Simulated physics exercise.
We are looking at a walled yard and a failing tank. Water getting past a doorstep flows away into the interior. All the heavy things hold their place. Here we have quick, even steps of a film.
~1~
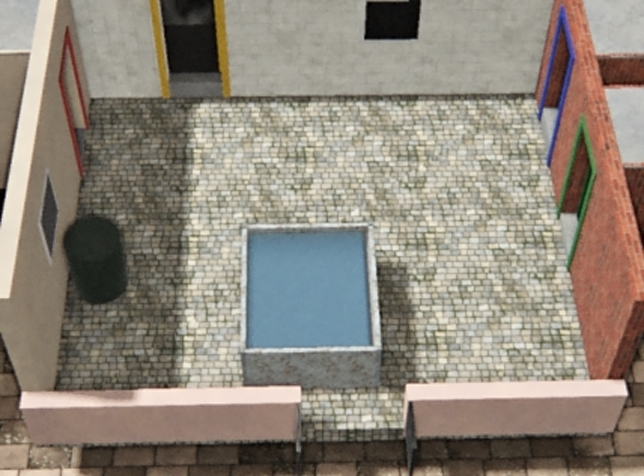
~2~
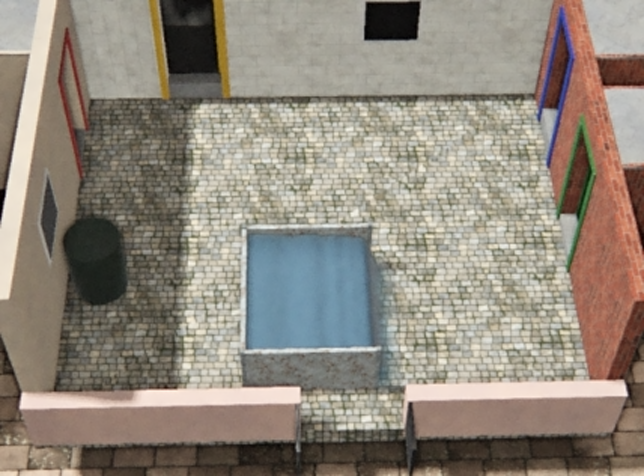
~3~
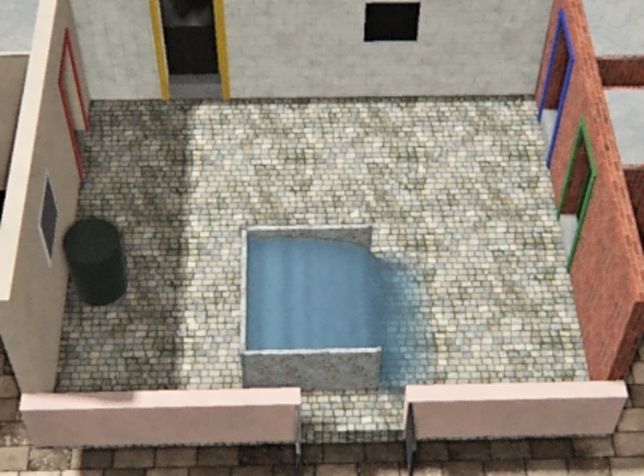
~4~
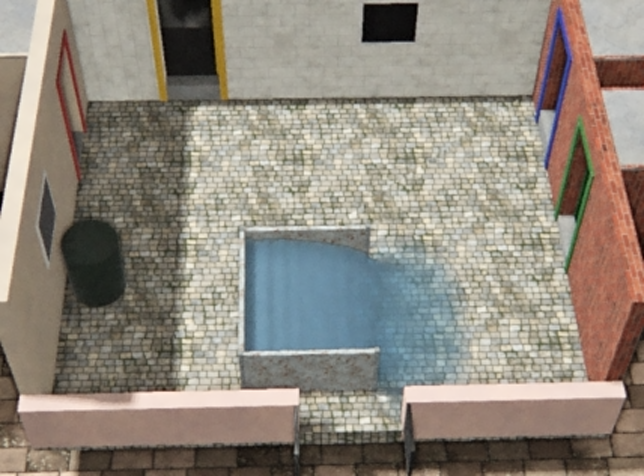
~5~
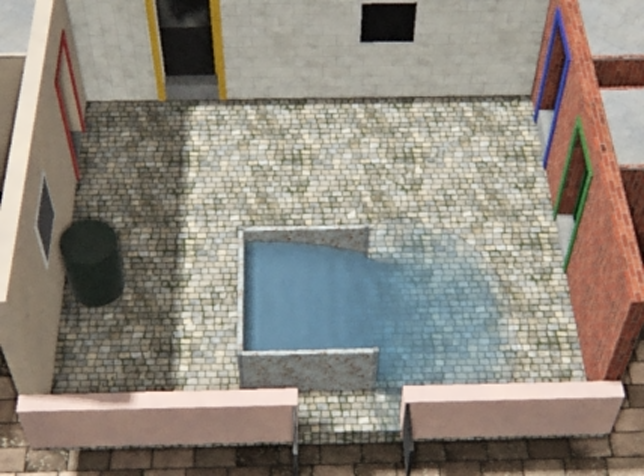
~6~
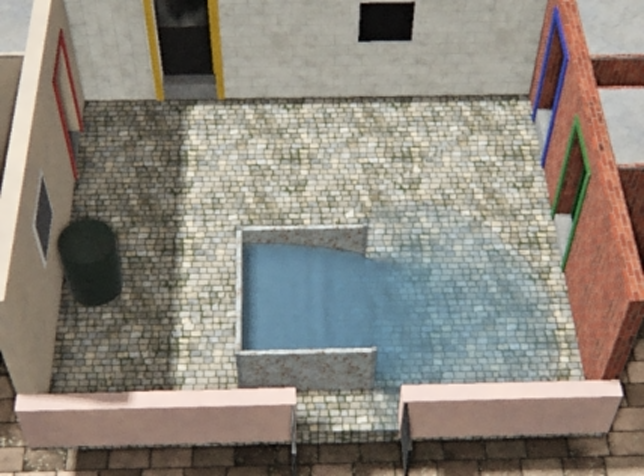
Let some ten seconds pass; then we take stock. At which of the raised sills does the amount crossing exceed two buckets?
At the green door it exceeds two buckets; at the red door it exceeds two buckets; at the blue door it does not exceed two buckets; at the yellow door it does not exceed two buckets.
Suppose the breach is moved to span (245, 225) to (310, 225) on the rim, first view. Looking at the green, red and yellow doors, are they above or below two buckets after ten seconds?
Log - green door comes in lower; red door breaks the threshold; yellow door comes in lower.
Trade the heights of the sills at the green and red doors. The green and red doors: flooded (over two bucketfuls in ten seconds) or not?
Door by door, the green one admits more and the red one admits less.
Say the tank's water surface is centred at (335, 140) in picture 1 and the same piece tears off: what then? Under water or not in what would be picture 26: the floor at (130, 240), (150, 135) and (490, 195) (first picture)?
Readings in order: No flood; no flood; flood.
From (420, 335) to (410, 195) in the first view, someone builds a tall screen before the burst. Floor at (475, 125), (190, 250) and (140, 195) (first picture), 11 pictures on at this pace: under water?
In that order: Not flooded, not flooded, free of water.
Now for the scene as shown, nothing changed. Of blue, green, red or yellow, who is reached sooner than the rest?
Looks like the door marked green.
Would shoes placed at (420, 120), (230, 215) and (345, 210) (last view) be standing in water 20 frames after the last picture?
In turn, the points end up soaked, high and dry and high and dry.
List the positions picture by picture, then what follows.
The tank at (309, 289) is whole and still, in the first frame.
The front is at a hidden place, out from the gap at (371, 309), in the second frame.
Water pours out at (370, 313) and has run to a hidden place, in the third frame.
Water pours out at (369, 315) and has run to a hidden place, in the fourth frame.
The front is at a hidden place, out from the gap at (367, 316), in the fifth frame.
Water pours out at (365, 315) and has run to (554, 351), in the sixth frame.
A moment on, water covers 30 % of the floor; the green door under two buckets in, the red door not reached, the blue door not reached, the yellow door not reached.
Next, water covers 35 % of the floor; the green door far over two buckets in, the red door not reached, the blue door wet at the sill, nothing in, the yellow door not reached.
Then, water covers 40 % of the floor; the green door far over two buckets in, the red door not reached, the blue door wet at the sill, nothing in, the yellow door not reached.
Later, water covers 75 % of the floor; the green door far over two buckets in, the red door under two buckets in, the blue door wet at the sill, nothing in, the yellow door wet at the sill, nothing in.
In the end, water covers 95 % of the floor; the green door far over two buckets in, the red door far over two buckets in, the blue door wet at the sill, nothing in, the yellow door wet at the sill, nothing in.
